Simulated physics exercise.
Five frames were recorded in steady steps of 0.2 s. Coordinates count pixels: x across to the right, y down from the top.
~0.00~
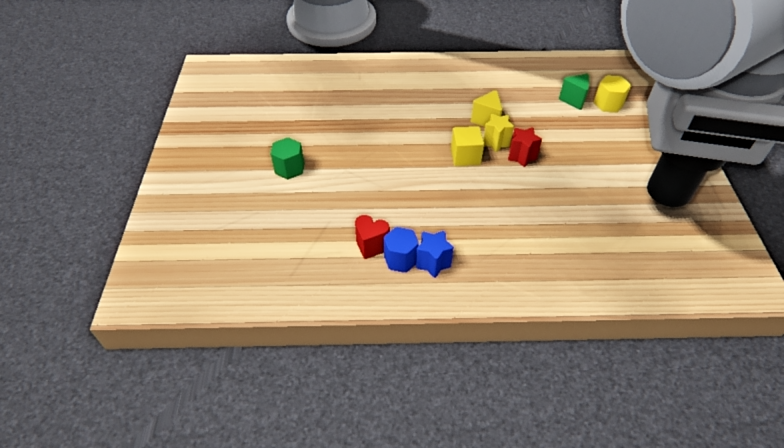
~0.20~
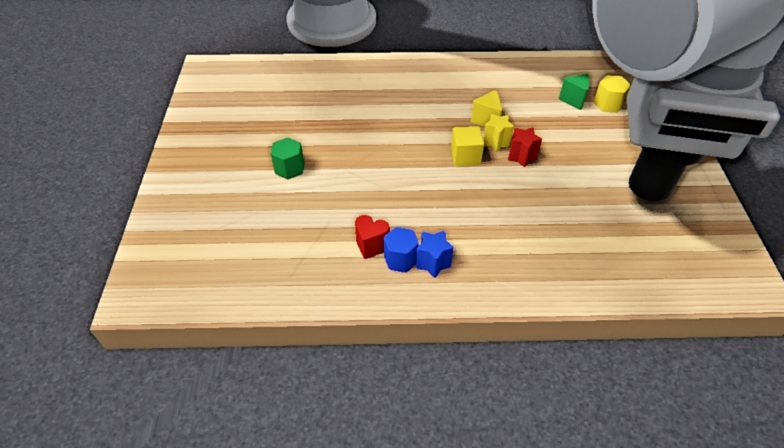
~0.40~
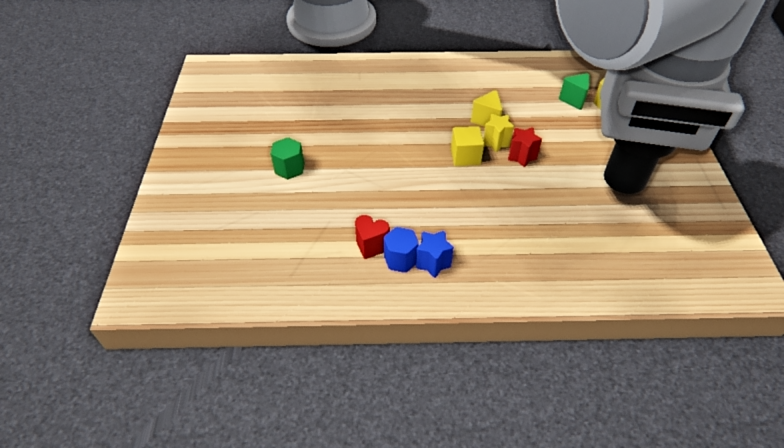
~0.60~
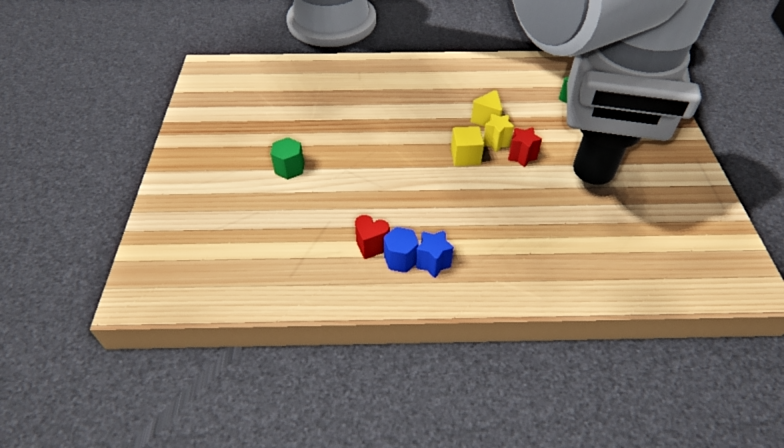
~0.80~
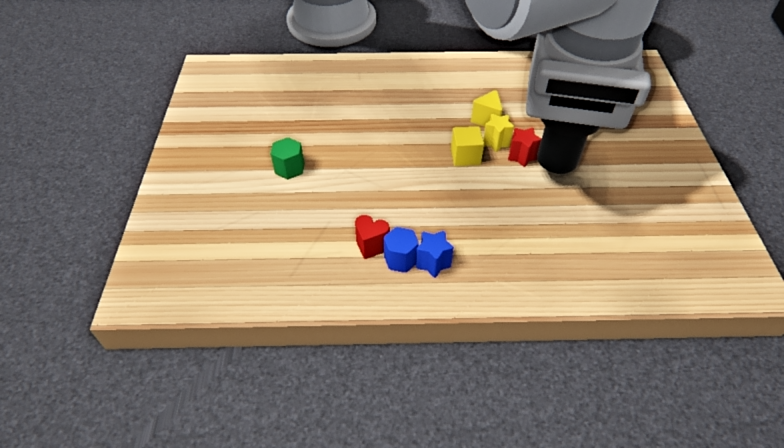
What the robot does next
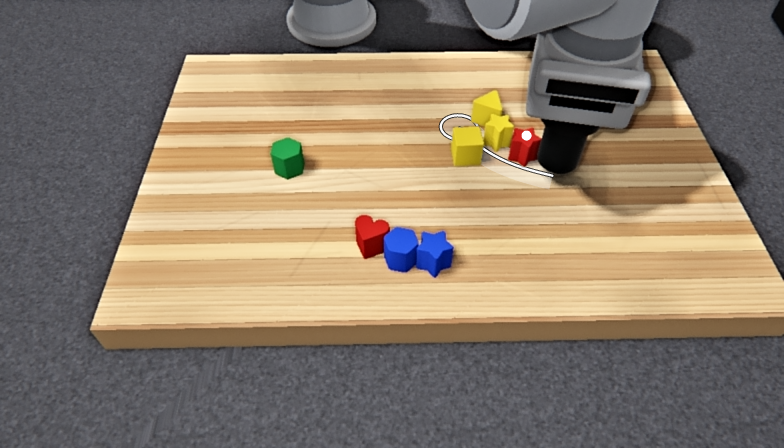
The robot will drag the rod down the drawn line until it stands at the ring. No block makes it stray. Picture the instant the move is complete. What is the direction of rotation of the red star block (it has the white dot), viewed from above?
If we look at it from overhead, the red star block pivots clockwise.
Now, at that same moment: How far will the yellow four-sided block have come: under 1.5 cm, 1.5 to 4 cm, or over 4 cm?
Displacement: 1.5 to 4 cm.
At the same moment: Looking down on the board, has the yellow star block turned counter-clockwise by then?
Yes, it checks out.
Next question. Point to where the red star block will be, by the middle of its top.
Final place: (459, 88).
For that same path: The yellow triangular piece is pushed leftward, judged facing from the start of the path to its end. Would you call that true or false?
That statement is not accurate.
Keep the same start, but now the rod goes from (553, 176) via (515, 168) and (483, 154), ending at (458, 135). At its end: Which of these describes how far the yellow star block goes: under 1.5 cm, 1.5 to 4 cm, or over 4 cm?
That one ends up more than 4 cm from where it is now.
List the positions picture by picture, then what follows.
Rod tip (668, 193); block tops, yellow four-sided block (469, 135); yellow triangular piece (491, 100); yellow star block (500, 122); red star block (527, 136), in the first frame.
Rod (649, 188); blocks unchanged, in the second frame.
Rod (624, 180); blocks unchanged, in the third frame.
Rod (593, 172); blocks unchanged, in the fourth frame.
Rod (557, 161); yellow four-sided block (469, 135); yellow triangular piece (491, 100); yellow star block (500, 122); red star block (527, 136), in the fifth frame.
Path on the board, from (553, 176) by way of (514, 165) and (482, 148) to (459, 127); the dot is on the red star block.
What follows on the original path. One third of the way, rod (518, 150); yellow star block (486, 113), turned 40° anticlockwise; red star block (506, 124), turned 20° clockwise.
Two thirds of the way, rod (483, 132); yellow four-sided block (453, 132), turned 15° anticlockwise; yellow triangular piece (491, 96); yellow star block (456, 96), turned 50° anticlockwise; red star block (476, 107), turned 30° clockwise.
At the end, rod (461, 113); yellow four-sided block (449, 131), turned 30° anticlockwise; yellow triangular piece (490, 91), turned 30° clockwise; yellow star block (438, 82), turned 95° anticlockwise; red star block (459, 88), turned 35° clockwise.
